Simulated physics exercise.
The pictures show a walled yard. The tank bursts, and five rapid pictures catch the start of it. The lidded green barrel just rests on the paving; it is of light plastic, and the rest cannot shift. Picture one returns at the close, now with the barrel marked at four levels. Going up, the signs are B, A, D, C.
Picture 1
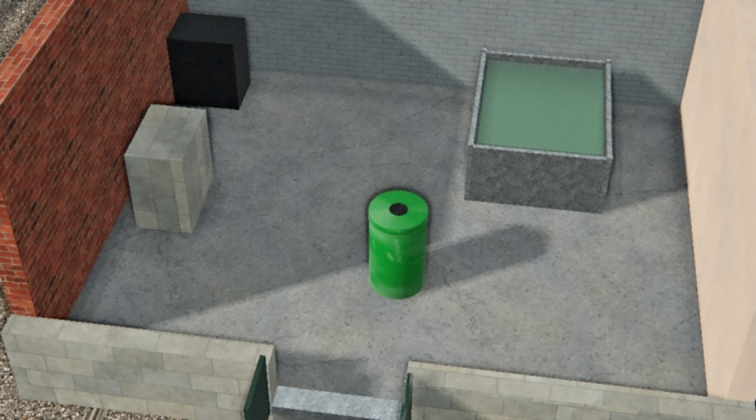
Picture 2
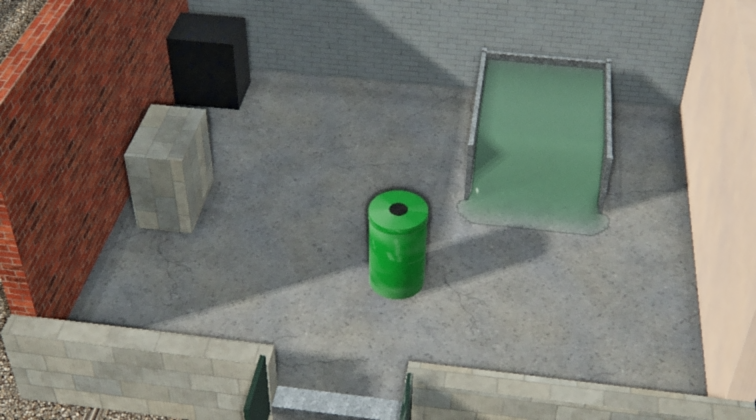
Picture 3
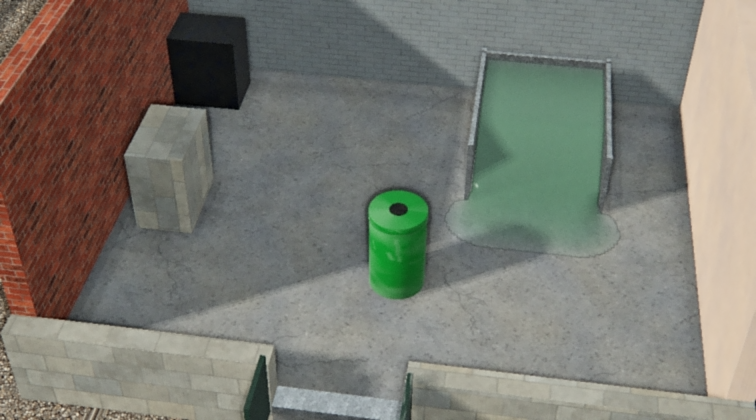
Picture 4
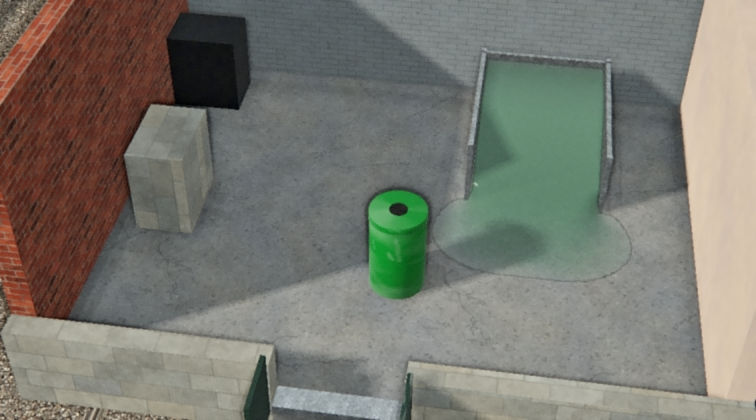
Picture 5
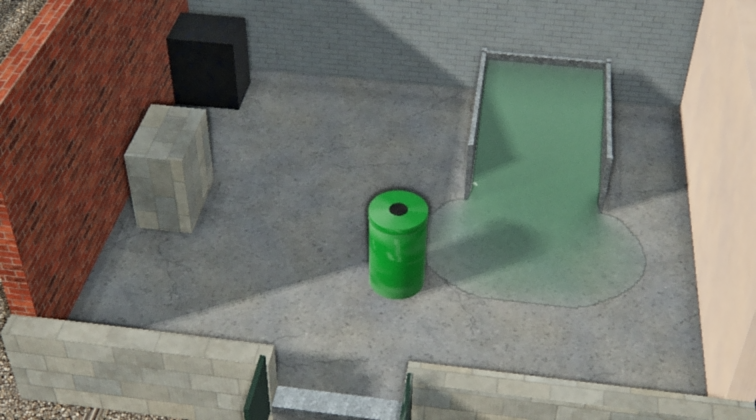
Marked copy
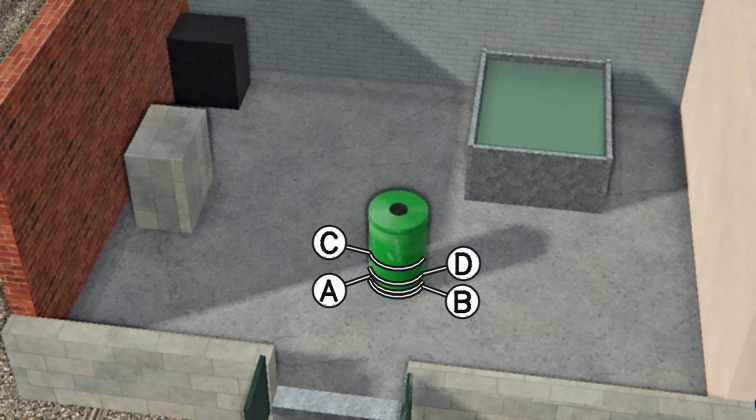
Greenish water poured out of the open front of a raised tank at the back right of a walled yard and spread across the concrete to beside a green barrel, which stayed still.
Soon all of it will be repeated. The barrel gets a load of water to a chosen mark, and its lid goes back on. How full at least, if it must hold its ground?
Use line D.
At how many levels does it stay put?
Two of the four.
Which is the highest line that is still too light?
Line A.
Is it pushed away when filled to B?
Yes, that goes wrong.
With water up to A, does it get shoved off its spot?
Yes.
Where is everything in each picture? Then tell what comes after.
The first picture shows lid of the green barrel at (398, 210); tank full, its middle at (542, 107); open gate at (341, 357).
In the second picture, 2 % of the ground under water, its edge towards the barrel at (478, 213).
In the third picture, 4 % of the ground under water, its edge towards the barrel at (475, 240).
In the fourth picture, 7 % of the ground under water, its edge towards the barrel at (460, 254).
The fifth picture shows lid of the green barrel at (398, 210); 10 % of the ground under water, its edge towards the barrel at (439, 265).
In white, A at (393, 292); B at (393, 296); C at (393, 268); D at (393, 283); from the bottom up B, A, D, C.
Choosing A, it is pushed about its own width away.
Choosing B, it is pushed about 5 times its own width away.
Choosing C, it does not move.
Choosing D, it does not move.
